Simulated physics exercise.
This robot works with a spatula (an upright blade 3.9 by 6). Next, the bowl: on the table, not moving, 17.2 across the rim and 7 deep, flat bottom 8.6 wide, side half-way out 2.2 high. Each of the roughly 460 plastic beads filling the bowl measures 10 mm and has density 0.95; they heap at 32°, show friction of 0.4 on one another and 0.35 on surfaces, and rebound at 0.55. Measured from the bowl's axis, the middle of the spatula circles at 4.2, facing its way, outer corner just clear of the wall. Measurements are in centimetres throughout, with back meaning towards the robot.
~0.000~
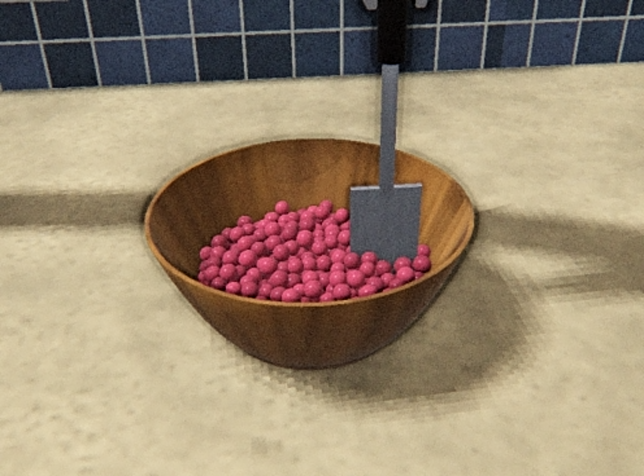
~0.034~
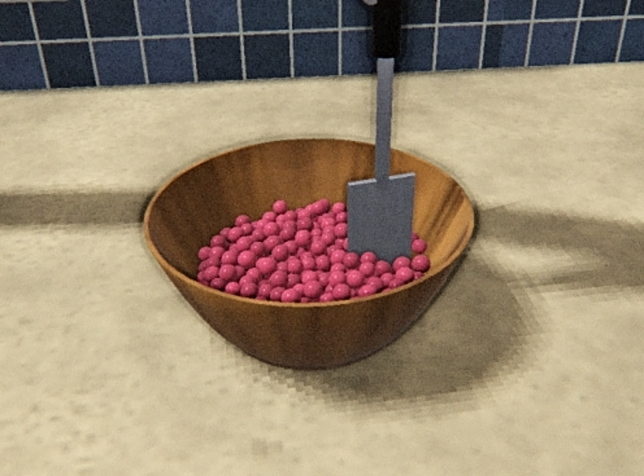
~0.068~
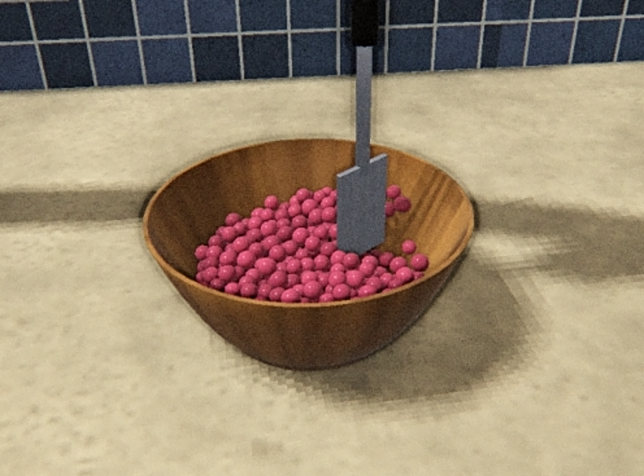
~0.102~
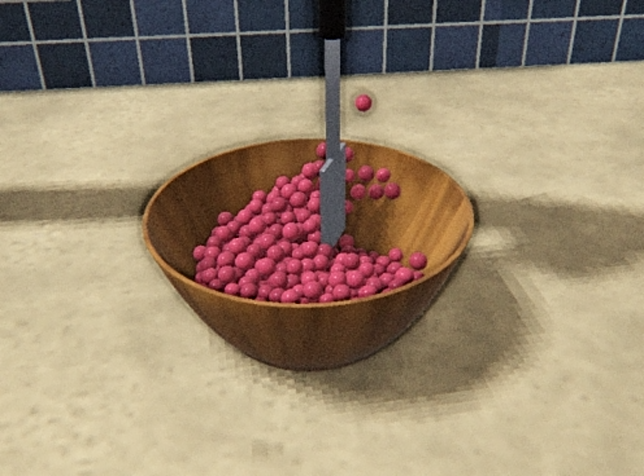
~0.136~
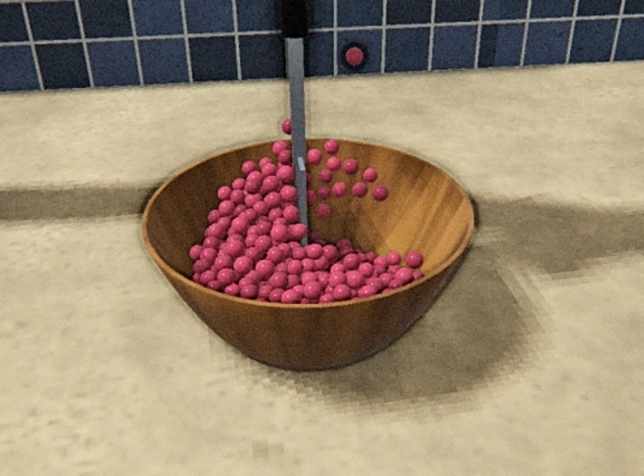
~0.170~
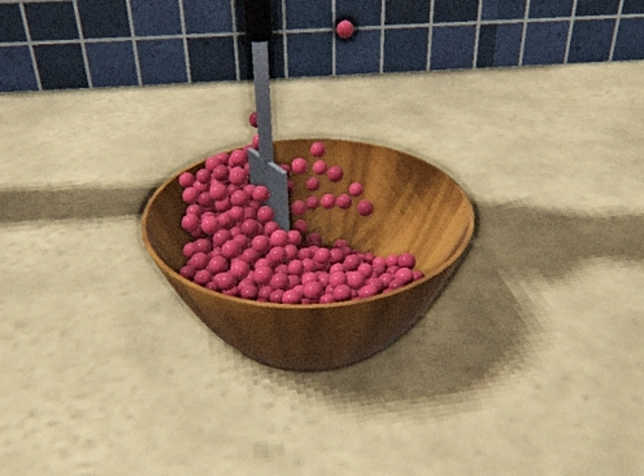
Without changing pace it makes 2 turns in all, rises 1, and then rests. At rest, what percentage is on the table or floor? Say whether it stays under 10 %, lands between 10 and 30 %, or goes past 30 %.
It lands between 10 and 30 %.
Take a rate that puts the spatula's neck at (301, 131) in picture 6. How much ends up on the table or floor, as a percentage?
About 10 %.
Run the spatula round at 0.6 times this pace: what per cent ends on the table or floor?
Some 5 per cent.
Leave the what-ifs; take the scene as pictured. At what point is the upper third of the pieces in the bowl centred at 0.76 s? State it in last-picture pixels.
Centre, approx.: (259, 297).
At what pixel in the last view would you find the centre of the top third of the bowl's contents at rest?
About (347, 257).
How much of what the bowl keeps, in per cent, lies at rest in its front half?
Some 50 per cent.
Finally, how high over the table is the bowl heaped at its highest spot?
The top sits some 6.0 cm up.
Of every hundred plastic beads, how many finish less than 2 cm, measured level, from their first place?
Roughly 20 percent.
After 0.47 s, 353° round, highest piece 9 above the table; 412 in the bowl, 30 on the table or floor, 19 in flight or on the tool.
After 0.76 s, 227° round, highest piece 8 above the table; 379 in the bowl, 73 on the table or floor, 9 in flight or on the tool.
After 1.11 s, 0° round, highest piece 6 above the table; 369 in the bowl, 92 on the table or floor.
After 1.81 s, 0° round, highest piece 6 above the table; 369 in the bowl, 92 on the table or floor.
At rest, 369 in the bowl, 92 on the table or floor. That is 20 % on the table or floor.
